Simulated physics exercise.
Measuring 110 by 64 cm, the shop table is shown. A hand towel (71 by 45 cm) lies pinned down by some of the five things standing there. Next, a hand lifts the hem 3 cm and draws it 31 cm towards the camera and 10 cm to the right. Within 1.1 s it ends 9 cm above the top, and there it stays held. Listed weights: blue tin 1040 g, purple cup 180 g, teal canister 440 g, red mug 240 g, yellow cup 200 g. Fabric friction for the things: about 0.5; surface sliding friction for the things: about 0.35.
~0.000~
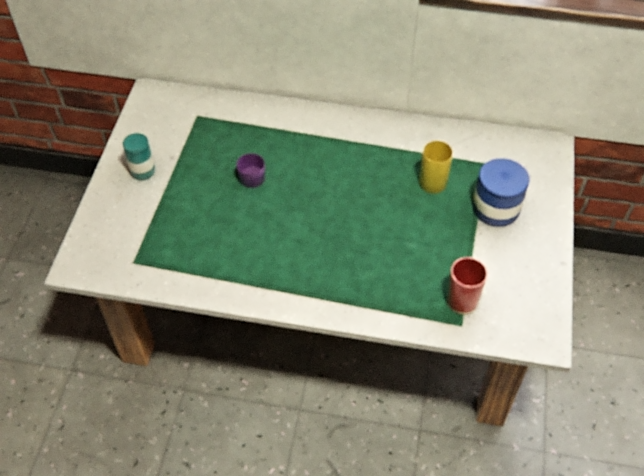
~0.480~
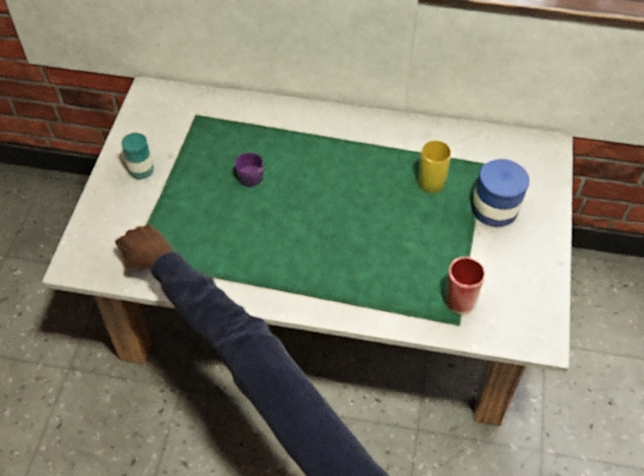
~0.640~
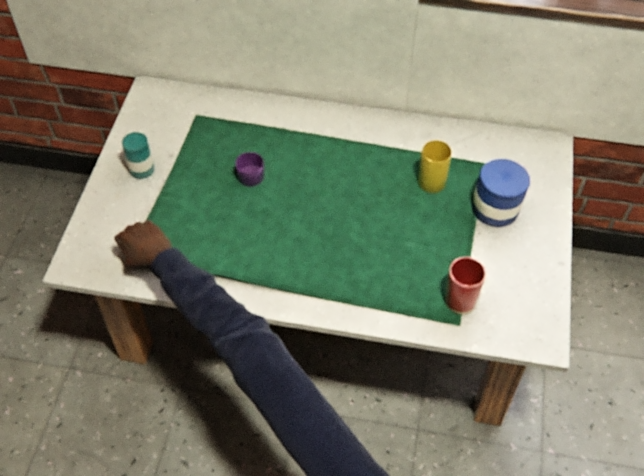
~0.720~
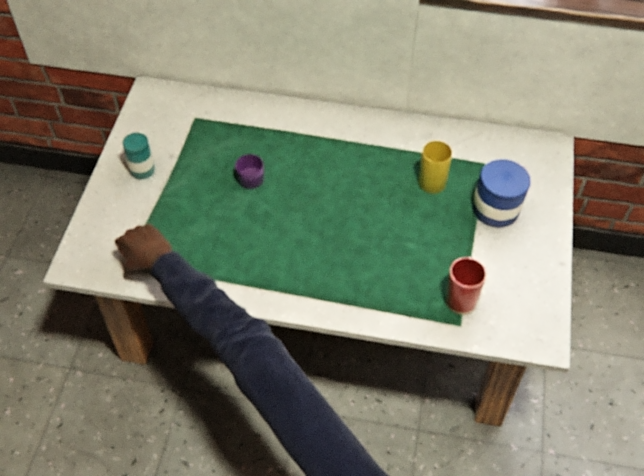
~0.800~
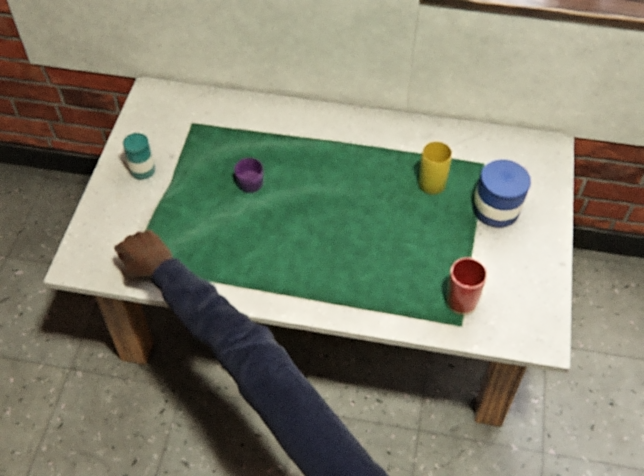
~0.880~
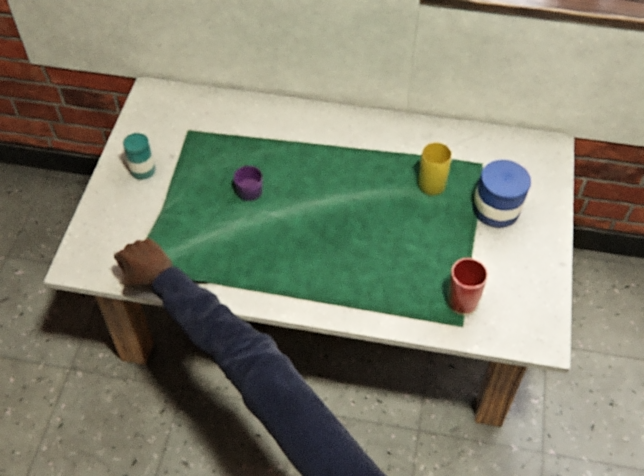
A hand grips the green cloth's near-left corner and draws it slightly, wrinkling it beneath the cups.
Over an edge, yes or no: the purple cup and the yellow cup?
Per item: Purple cup - no, still on; yellow cup - no, still on.
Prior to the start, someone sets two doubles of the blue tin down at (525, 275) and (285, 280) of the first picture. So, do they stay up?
In order: Holds on; comes off.
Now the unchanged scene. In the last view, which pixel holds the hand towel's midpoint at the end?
It sits near (290, 283) in pixels.
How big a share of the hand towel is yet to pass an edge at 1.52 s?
I'd say close to 80 per cent of it.
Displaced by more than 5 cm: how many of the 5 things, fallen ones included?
My count is 2.
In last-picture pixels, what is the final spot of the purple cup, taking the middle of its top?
Last view, top position: About (205, 264).
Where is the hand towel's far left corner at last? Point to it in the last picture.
At about (112, 231).
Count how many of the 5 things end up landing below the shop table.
0 of them.
At 1.1 s, 95 % of the hand towel is still over the top; purple cup 11 cm off its start, yellow cup 2 cm off its start.
At 1.3 s, 90 % of the hand towel is still over the top; purple cup 19 cm off its start, yellow cup 8 cm off its start.
At 1.5 s, 80 % of the hand towel is still over the top; purple cup 26 cm off its start at (209, 255), yellow cup 12 cm off its start at (395, 176).
At 1.7 s, 75 % of the hand towel is still over the top; purple cup 29 cm off its start, yellow cup 14 cm off its start.
At 3.3 s, 75 % of the hand towel is still over the top; purple cup 29 cm off its start at (205, 264), yellow cup 14 cm off its start at (389, 180).
